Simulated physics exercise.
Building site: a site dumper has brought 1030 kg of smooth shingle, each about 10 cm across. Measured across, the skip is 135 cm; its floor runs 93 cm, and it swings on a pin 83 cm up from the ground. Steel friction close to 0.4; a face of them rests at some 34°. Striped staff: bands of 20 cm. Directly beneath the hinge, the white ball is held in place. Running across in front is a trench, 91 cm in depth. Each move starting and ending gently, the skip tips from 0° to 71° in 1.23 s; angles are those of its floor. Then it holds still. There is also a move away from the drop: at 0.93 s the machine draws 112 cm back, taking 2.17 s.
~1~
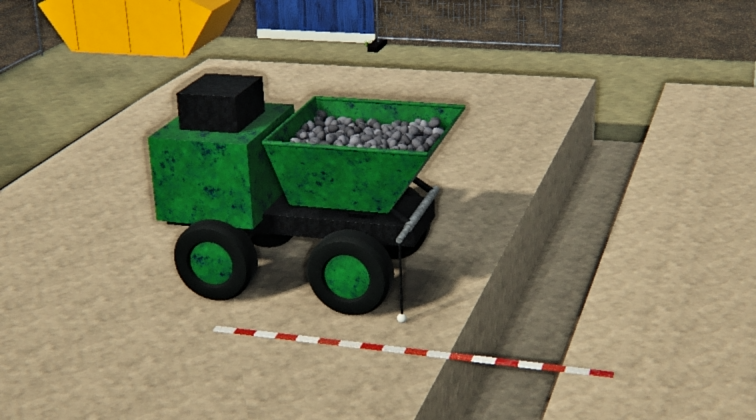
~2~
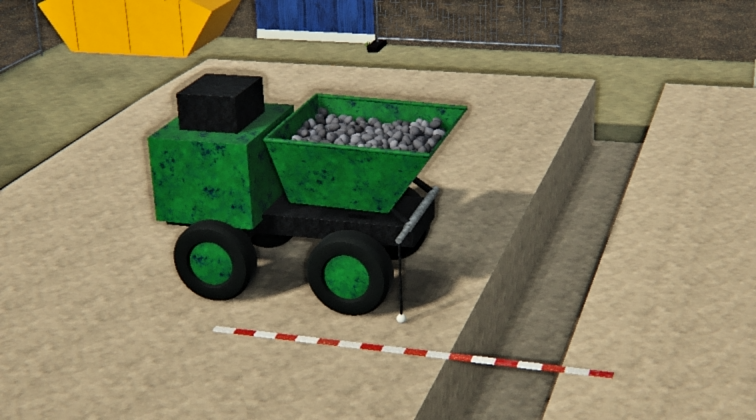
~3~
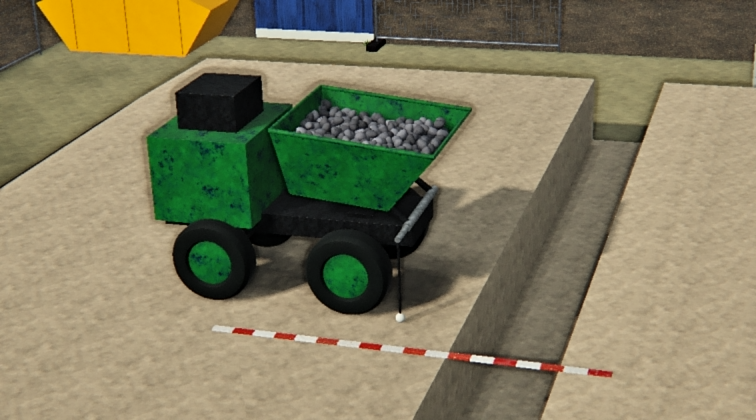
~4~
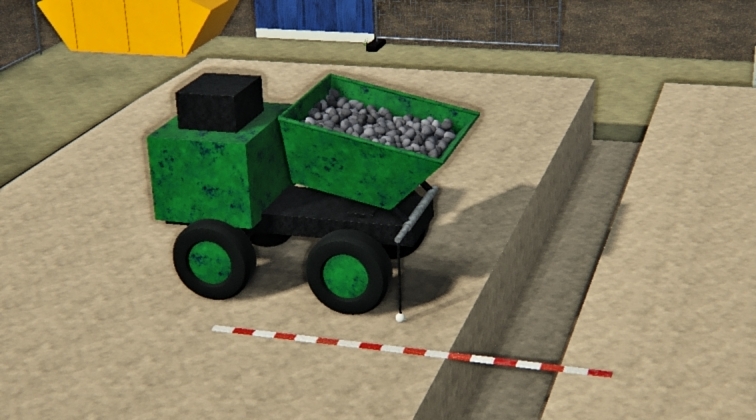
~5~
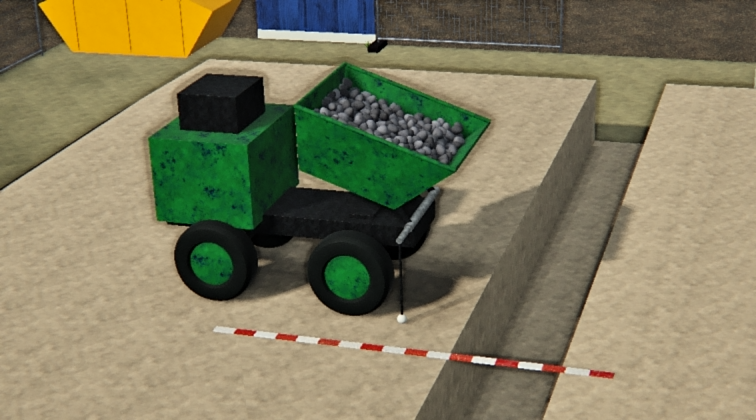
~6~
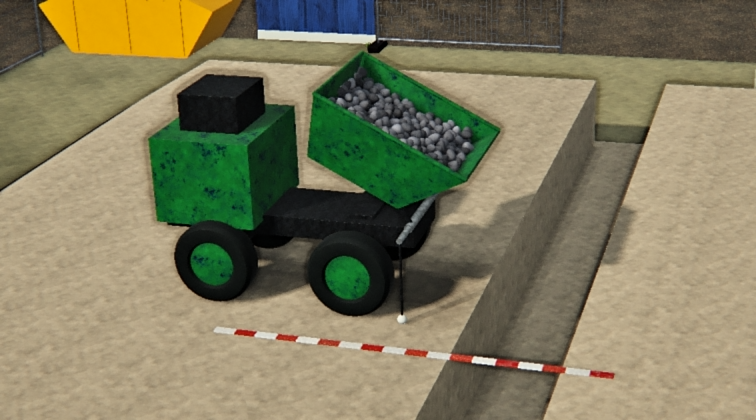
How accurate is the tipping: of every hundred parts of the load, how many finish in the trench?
Close to 65 in a hundred.
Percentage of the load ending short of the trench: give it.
About 15%.
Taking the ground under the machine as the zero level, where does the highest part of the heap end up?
Some 18 cm above that level.
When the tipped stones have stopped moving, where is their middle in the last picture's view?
In the last view, about (547, 373).
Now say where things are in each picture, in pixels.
Lip at (428, 155), floor tilted 0°, highest stones at (378, 133), in the first frame.
The skip is at 1°, its lip at (430, 156); the top of the load is at (357, 131), in the second frame.
The skip is at 5°, its lip at (435, 158); the top of the load is at (330, 119), in the third frame.
The skip is at 11°, its lip at (444, 163); the top of the load is at (328, 105), in the fourth frame.
The skip is at 19°, its lip at (455, 171); the top of the load is at (341, 95), in the fifth frame.
Lip at (466, 181), floor tilted 27°, highest stones at (354, 84), in the sixth frame.
A little later the floor is at 60°; 100 % in the skip; the foremost stones are at (493, 187).
Then the floor is at 71°; 75 % in the skip, 25 % in the trench; the foremost stones are at (565, 281).
Later still the floor is at 71°; 0 % in the skip, 14 % short of the trench, 67 % in the trench, 19 % past the trench; the foremost stones are past the picture's edge.
In the end the floor is at 71°; 0 % in the skip, 14 % short of the trench, 67 % in the trench, 19 % past the trench; the foremost stones are past the picture's edge.
